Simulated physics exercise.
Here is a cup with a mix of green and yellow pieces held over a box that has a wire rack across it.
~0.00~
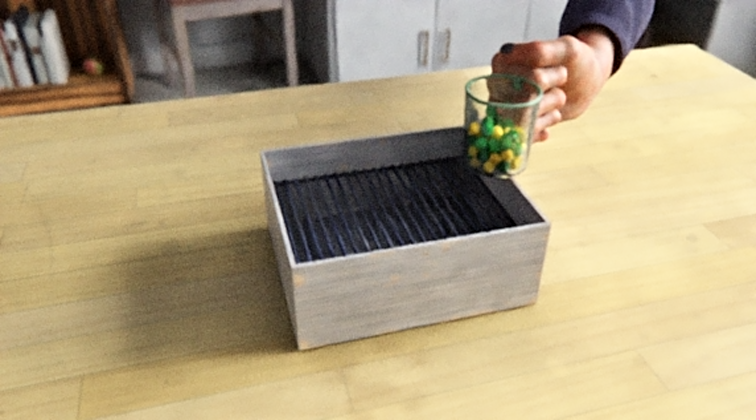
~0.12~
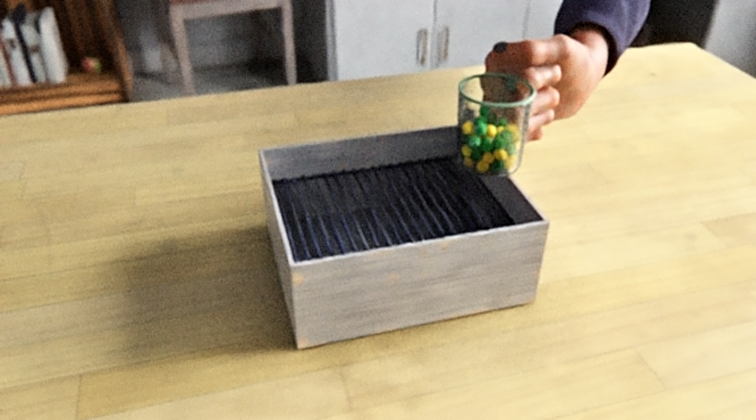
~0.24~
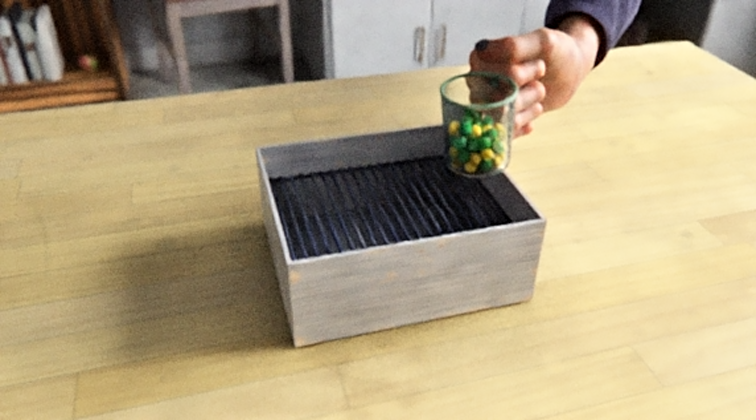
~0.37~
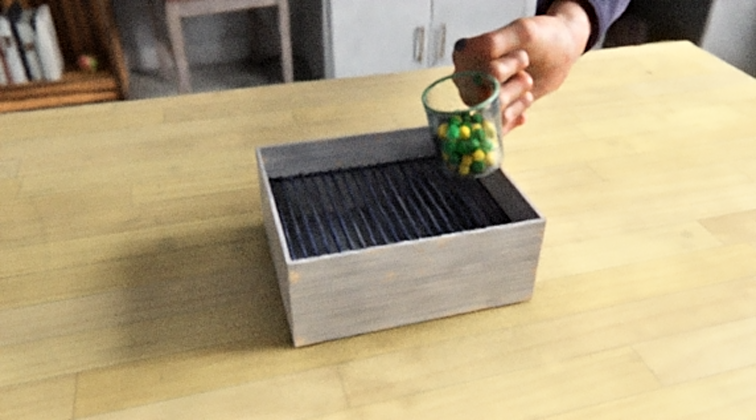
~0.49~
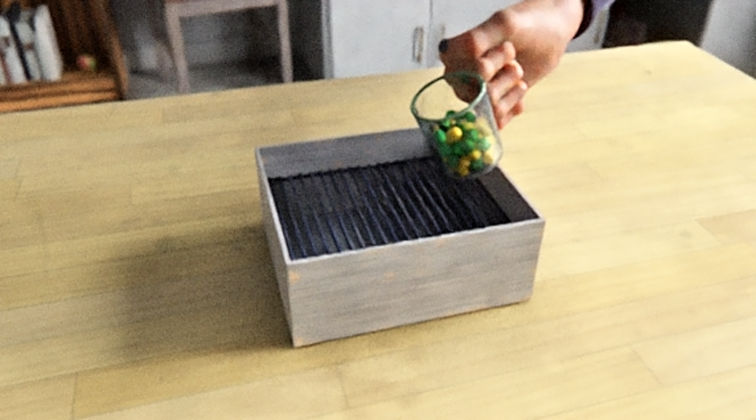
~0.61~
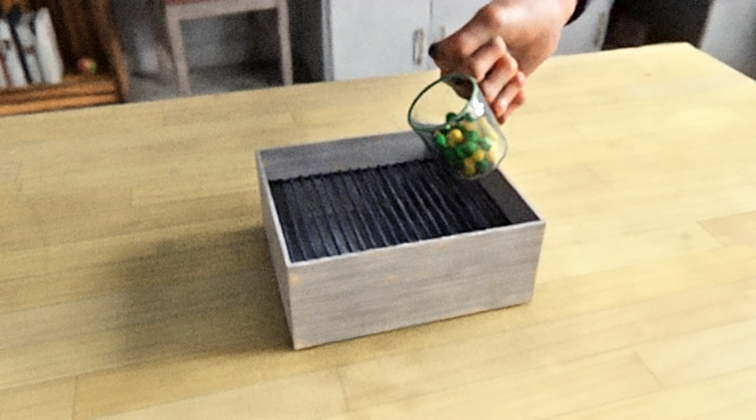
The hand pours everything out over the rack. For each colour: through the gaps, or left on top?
In the end the green ones are held back, and the yellow ones are held back.
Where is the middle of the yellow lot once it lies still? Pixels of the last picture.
Around (387, 208).
By 0.98 s, green ones, every one in the cup; yellow ones, every one in the cup.
By 1.37 s, green ones, almost all in the cup, about a tenth on or over the wires; yellow ones, every one in the cup.
By 1.83 s, green ones, every one on or over the wires; yellow ones, every one on or over the wires.
When it is over (2.9 s), green ones, every one on the wires, not one under the rack; yellow ones, every one on the wires, not one under the rack.
